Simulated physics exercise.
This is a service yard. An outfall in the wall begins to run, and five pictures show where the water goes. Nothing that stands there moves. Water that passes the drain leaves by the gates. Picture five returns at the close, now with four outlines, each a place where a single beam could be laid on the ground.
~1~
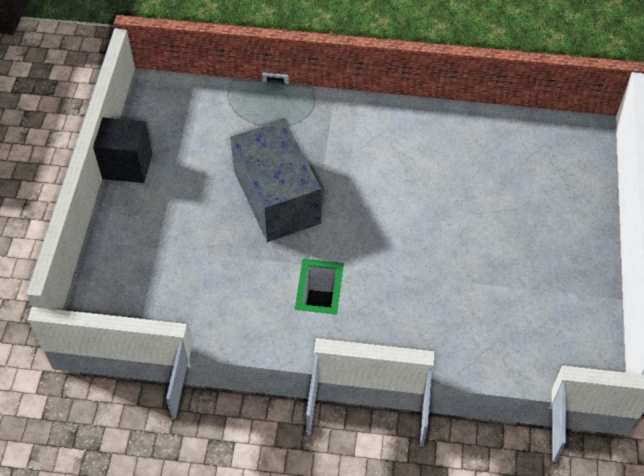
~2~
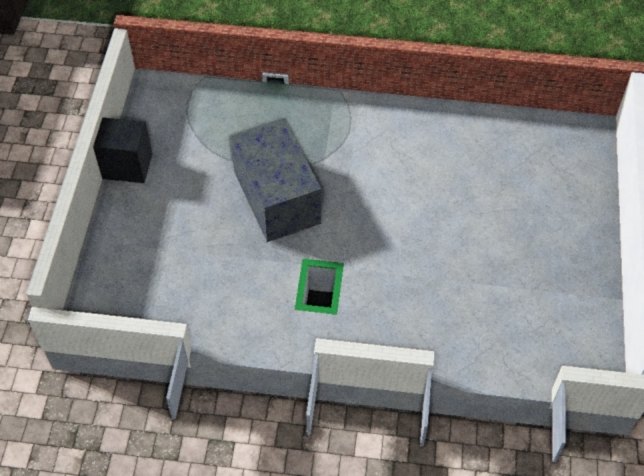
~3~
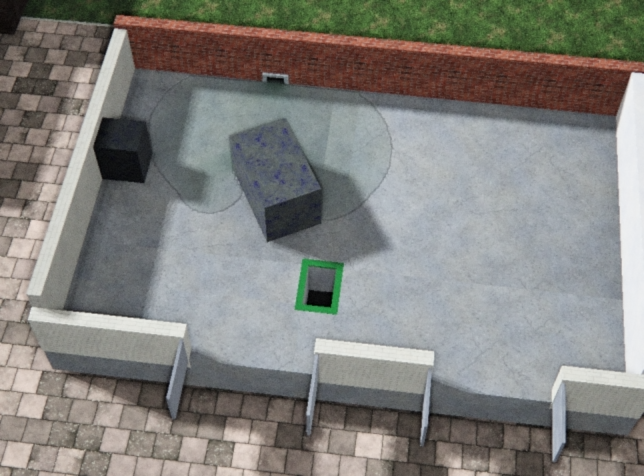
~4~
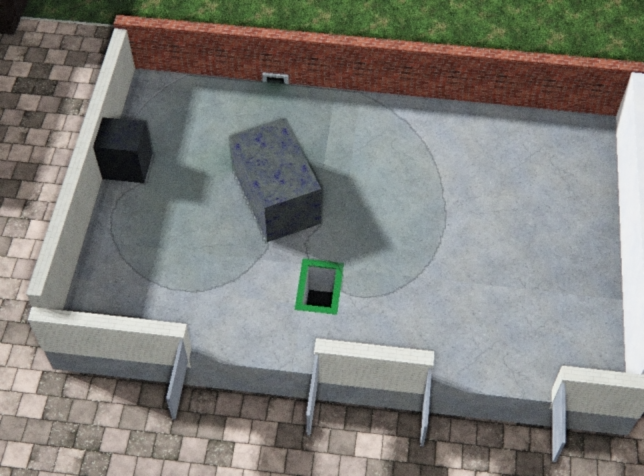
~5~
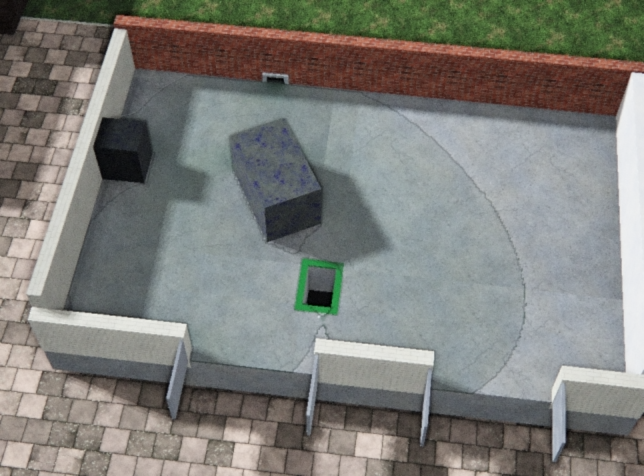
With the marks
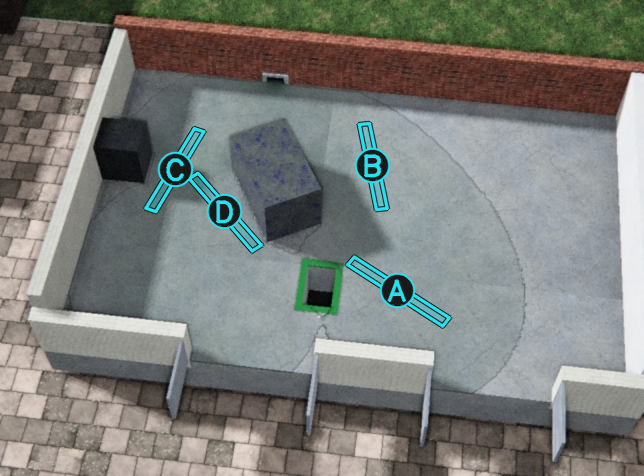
A walled service yard with a pale grey floor is seen from high above by a still camera, with grass behind and paving around it. A large dark speckled block stands left of centre, a smaller black one by the left wall, a green-edged drain pit below, and open gates along the front. Water spreads from the red brick wall's outfall, passes around the large block and reaches the pit and front wall.
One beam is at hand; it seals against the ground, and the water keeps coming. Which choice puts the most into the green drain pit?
I would pick position B.
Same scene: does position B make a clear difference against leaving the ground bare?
Yes.
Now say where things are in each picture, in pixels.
Outfall at (276, 79); green drain pit at (320, 286); open gate at (491, 382); open gate at (254, 355); water covers 3 % of the ground and shows as far out as (301, 115); green drain pit still dry.
Water covers 10 % of the ground and shows as far out as (206, 143); green drain pit still dry.
Water covers 20 % of the ground and shows as far out as (347, 208); green drain pit still dry.
Water covers 37 % of the ground and shows as far out as (404, 280); green drain pit still dry.
Water covers 62 % of the ground and shows as far out as (510, 344); green drain pit taking water.
On the marked copy, A from (351, 260) to (445, 321); B from (364, 124) to (381, 209); C from (150, 209) to (199, 130); D from (193, 175) to (256, 248).
With A, about 9 % of the stream runs into the green drain pit, about 91 % out by the gates.
With B, about 14 % of the stream runs into the green drain pit, about 85 % out by the gates.
With C, about 6 % of the stream runs into the green drain pit, about 92 % out by the gates.
With D, about 8 % of the stream runs into the green drain pit, about 91 % out by the gates.
